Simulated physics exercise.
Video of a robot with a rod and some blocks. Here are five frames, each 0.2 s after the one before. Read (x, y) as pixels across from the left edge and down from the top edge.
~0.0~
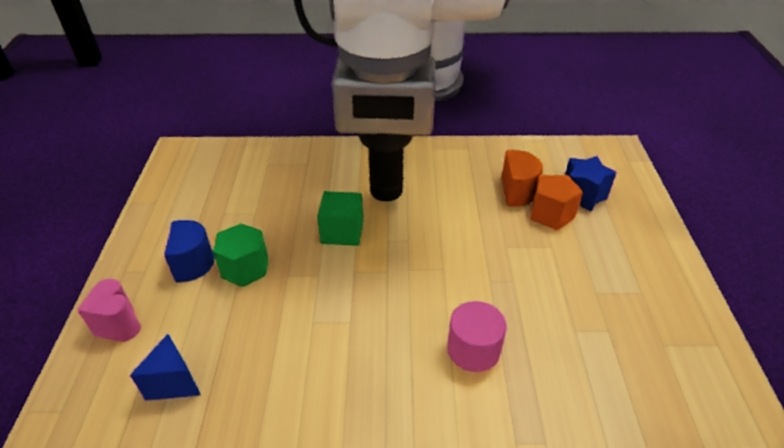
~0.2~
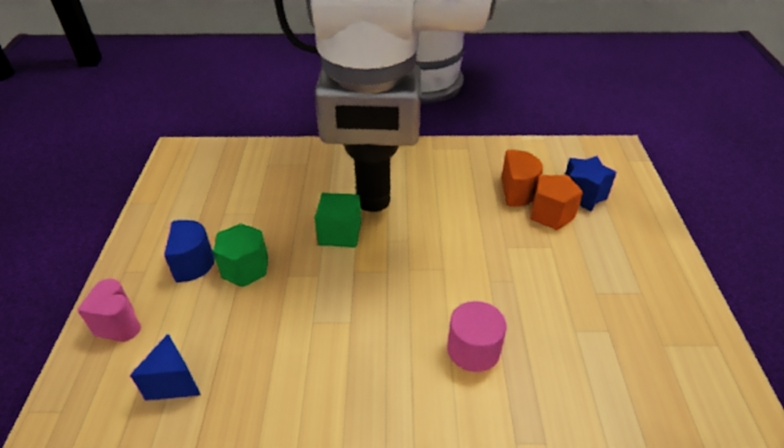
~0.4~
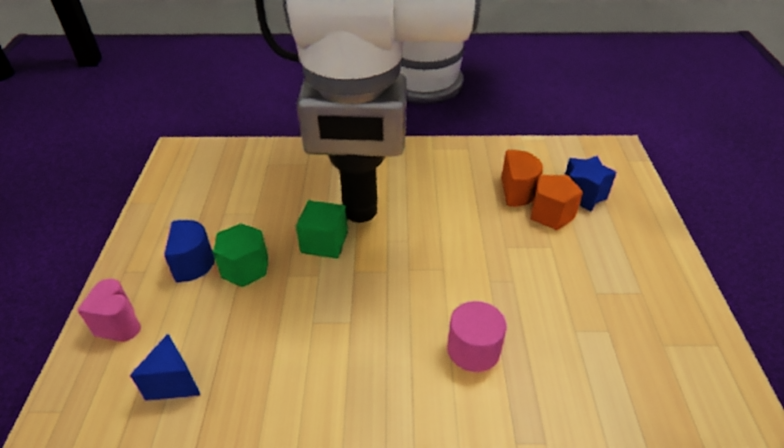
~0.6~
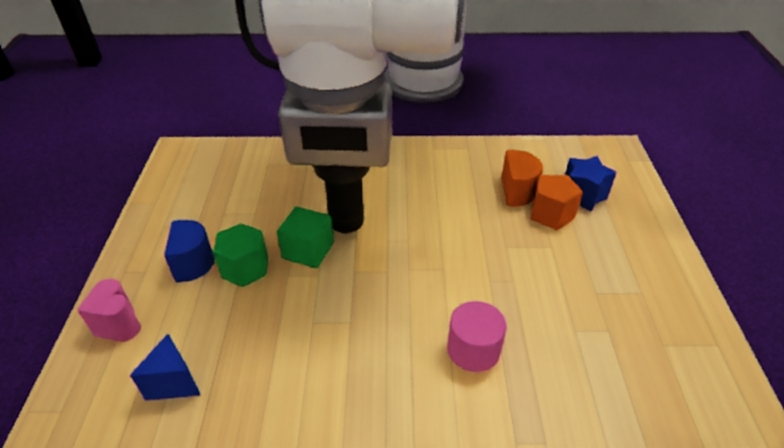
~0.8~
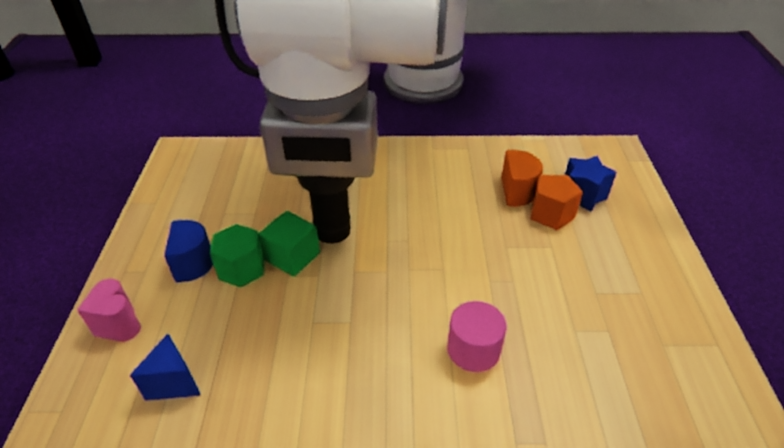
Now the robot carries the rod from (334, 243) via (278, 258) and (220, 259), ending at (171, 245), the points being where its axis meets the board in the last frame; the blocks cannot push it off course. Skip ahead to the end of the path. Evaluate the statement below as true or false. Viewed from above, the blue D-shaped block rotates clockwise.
That claim is true.
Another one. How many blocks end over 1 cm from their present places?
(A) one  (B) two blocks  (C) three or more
Option C.
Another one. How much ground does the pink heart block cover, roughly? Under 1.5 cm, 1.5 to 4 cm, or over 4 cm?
Between 1.5 and 4 cm.
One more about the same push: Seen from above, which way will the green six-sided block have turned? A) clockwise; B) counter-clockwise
The answer is B.
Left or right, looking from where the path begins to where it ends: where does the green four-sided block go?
Left.
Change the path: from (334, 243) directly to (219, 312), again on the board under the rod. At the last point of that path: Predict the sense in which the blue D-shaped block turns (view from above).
The sense of turning is clockwise.
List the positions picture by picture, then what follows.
The first picture shows lower end of the rod (387, 191), tops of blocks, pink heart block (104, 298), blue D-shaped block (184, 235), green six-sided block (238, 240), green four-sided block (340, 204).
The second picture shows rod (374, 202), green four-sided block (337, 205).
The third picture shows rod (360, 212), green four-sided block (321, 215).
The fourth picture shows rod (347, 222), green four-sided block (304, 223).
The fifth picture shows rod (333, 232), pink heart block (104, 298), blue D-shaped block (184, 235), green six-sided block (234, 241), green four-sided block (287, 229).
On the path given first. One third of the way, rod (274, 247); blue D-shaped block (153, 237), turned 65° clockwise; green six-sided block (184, 255), turned 25° anticlockwise; green four-sided block (232, 246), turned 25° clockwise.
Two thirds of the way, rod (216, 247); pink heart block (94, 304), turned 25° anticlockwise; blue D-shaped block (135, 238), turned 100° clockwise; green six-sided block (127, 274), turned 45° anticlockwise; green four-sided block (175, 253).
At the end, rod (167, 233); pink heart block (84, 313), turned 30° anticlockwise; blue D-shaped block (125, 239), turned 115° clockwise; green six-sided block (114, 281), turned 50° anticlockwise; green four-sided block (161, 254).
